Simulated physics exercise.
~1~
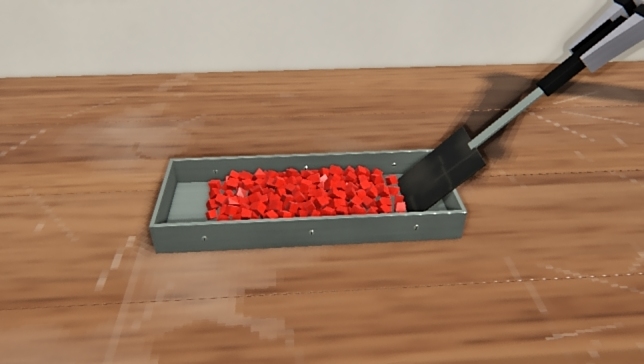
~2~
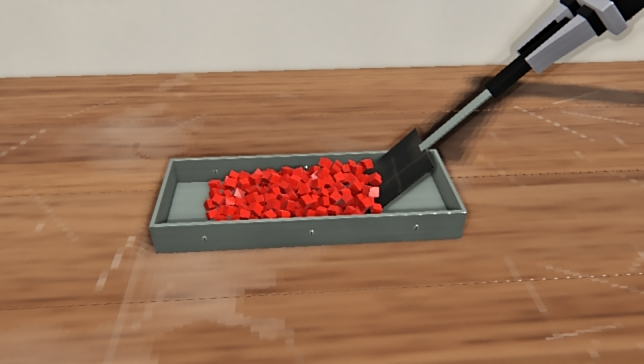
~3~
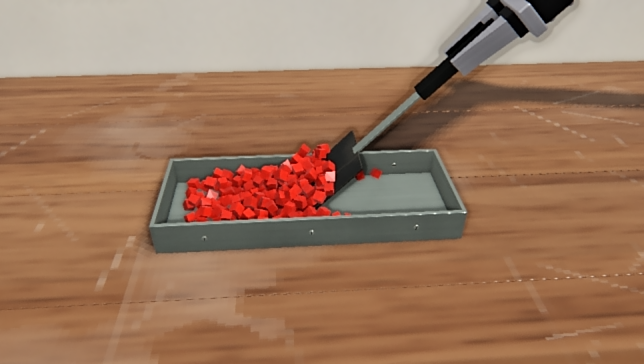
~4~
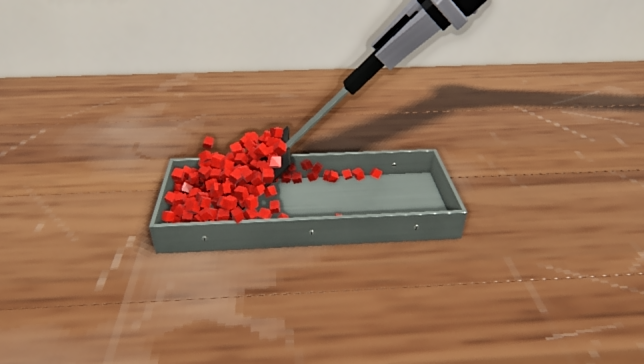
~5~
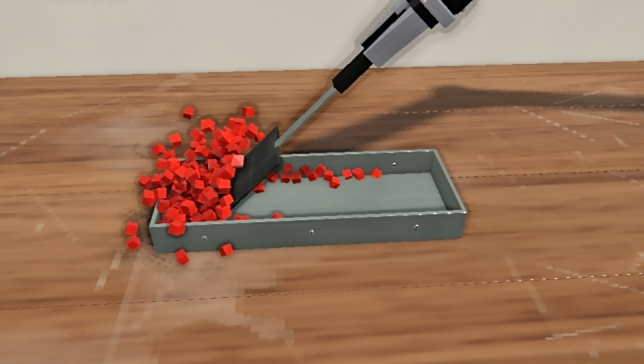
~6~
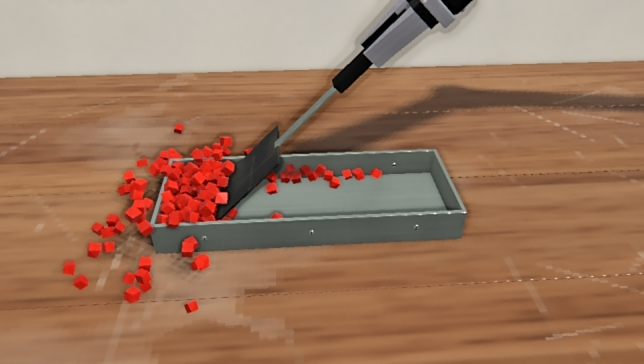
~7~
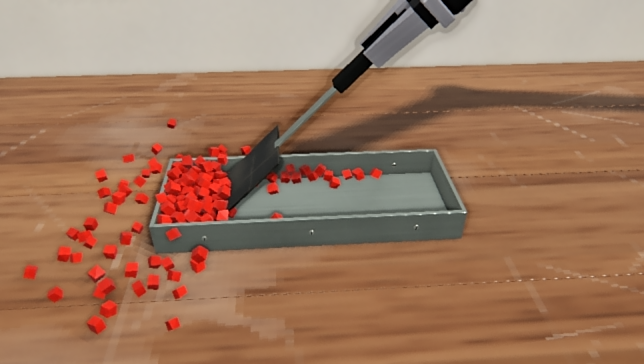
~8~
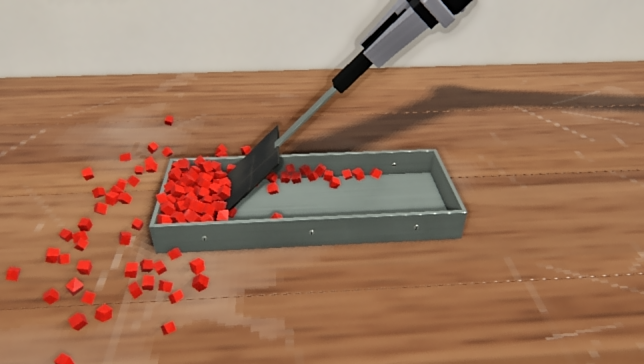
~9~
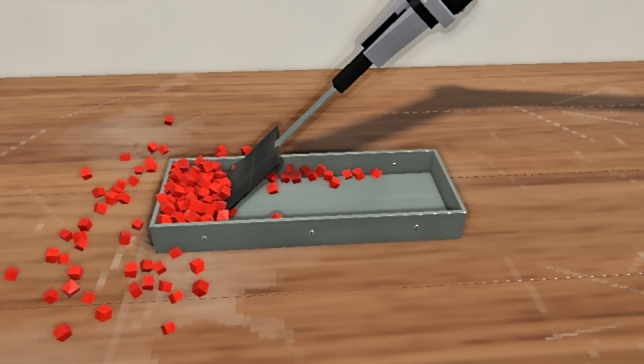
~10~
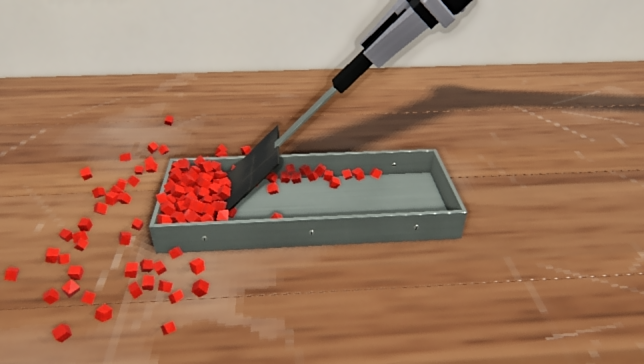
Red cubes get pushed left along a gray tray by a turner, and some spill onto the table.
